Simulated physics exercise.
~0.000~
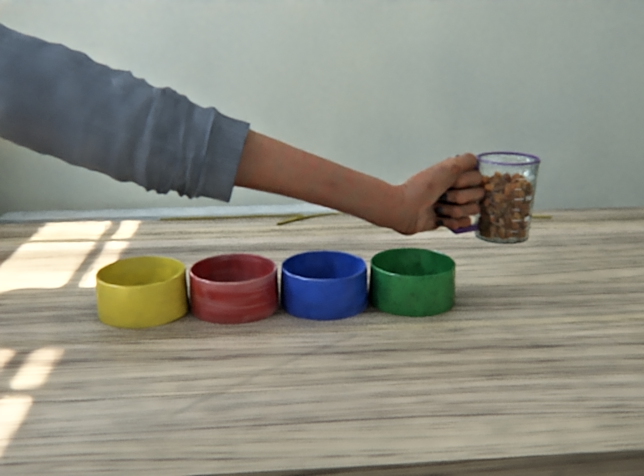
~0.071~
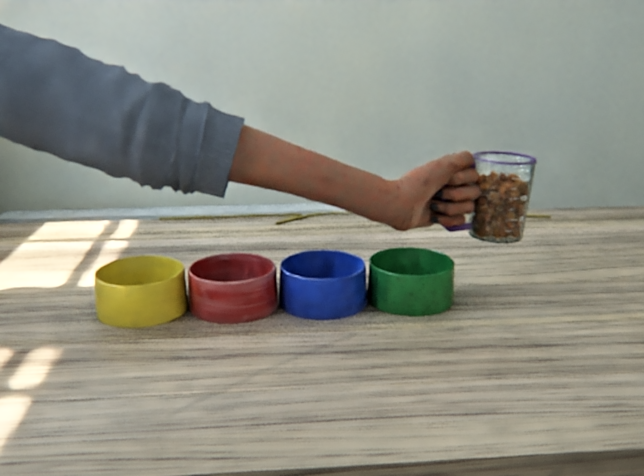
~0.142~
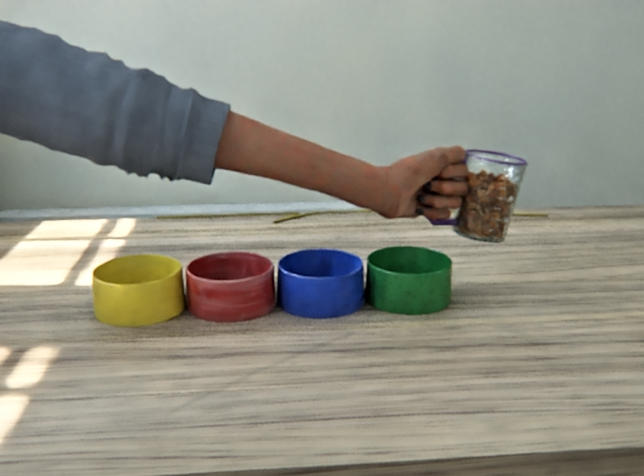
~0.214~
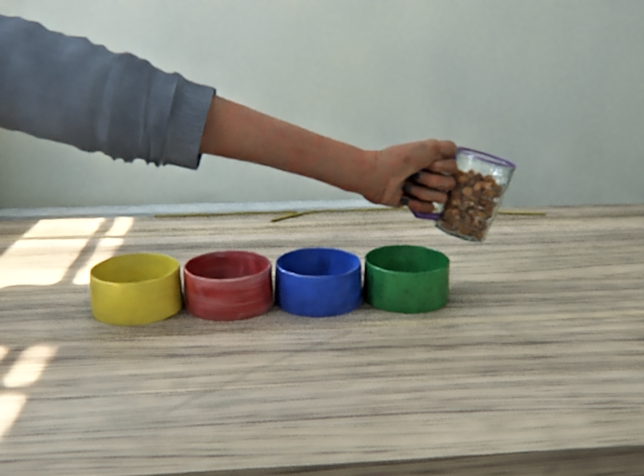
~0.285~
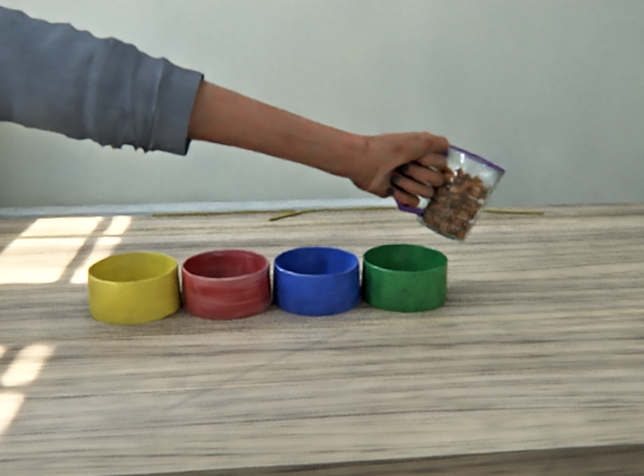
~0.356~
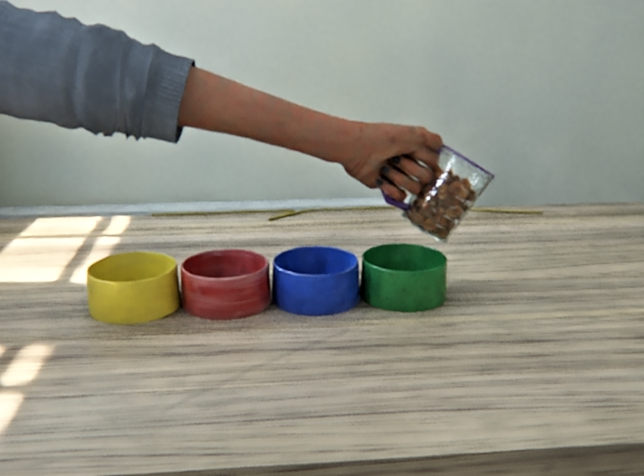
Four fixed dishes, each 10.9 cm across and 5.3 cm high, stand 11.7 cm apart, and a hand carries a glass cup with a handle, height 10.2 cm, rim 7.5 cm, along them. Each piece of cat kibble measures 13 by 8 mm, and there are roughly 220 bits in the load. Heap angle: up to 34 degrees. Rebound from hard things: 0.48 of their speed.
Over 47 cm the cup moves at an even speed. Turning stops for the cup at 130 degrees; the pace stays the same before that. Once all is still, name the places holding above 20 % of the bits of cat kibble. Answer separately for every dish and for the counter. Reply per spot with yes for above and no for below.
Red: No, below. Blue: Yes, above. Green: No, below. Yellow: No, below. Counter: No, below.
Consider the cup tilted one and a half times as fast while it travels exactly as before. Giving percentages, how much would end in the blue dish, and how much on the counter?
In that case you'd see blue at 30 and the counter at 10.
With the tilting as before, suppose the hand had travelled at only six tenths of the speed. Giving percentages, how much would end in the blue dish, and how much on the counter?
Blue 0, counter 0.
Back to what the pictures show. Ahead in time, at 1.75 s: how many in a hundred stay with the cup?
Close to 0 % of the load.
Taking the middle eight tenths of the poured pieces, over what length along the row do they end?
The stretch is around 8 cm long.
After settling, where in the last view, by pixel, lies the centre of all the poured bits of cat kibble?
(310, 285) or so.
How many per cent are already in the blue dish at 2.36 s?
Share at that time: Approx. 85 per cent.
After 1.19 s, tilt 118 degrees; cup holds 85 %, blue 10 %, green 5 %.
After 1.75 s, tilt 130 degrees; cup holds 0 %, red 5 %, blue 85 %, green 5 %.
After 2.36 s, tilt 130 degrees; cup holds 0 %, red 5 %, blue 85 %, green 5 %.
At rest (2.7 s), red 5 %, blue 85 %, green 5 %, yellow 0 %, counter 5 %.
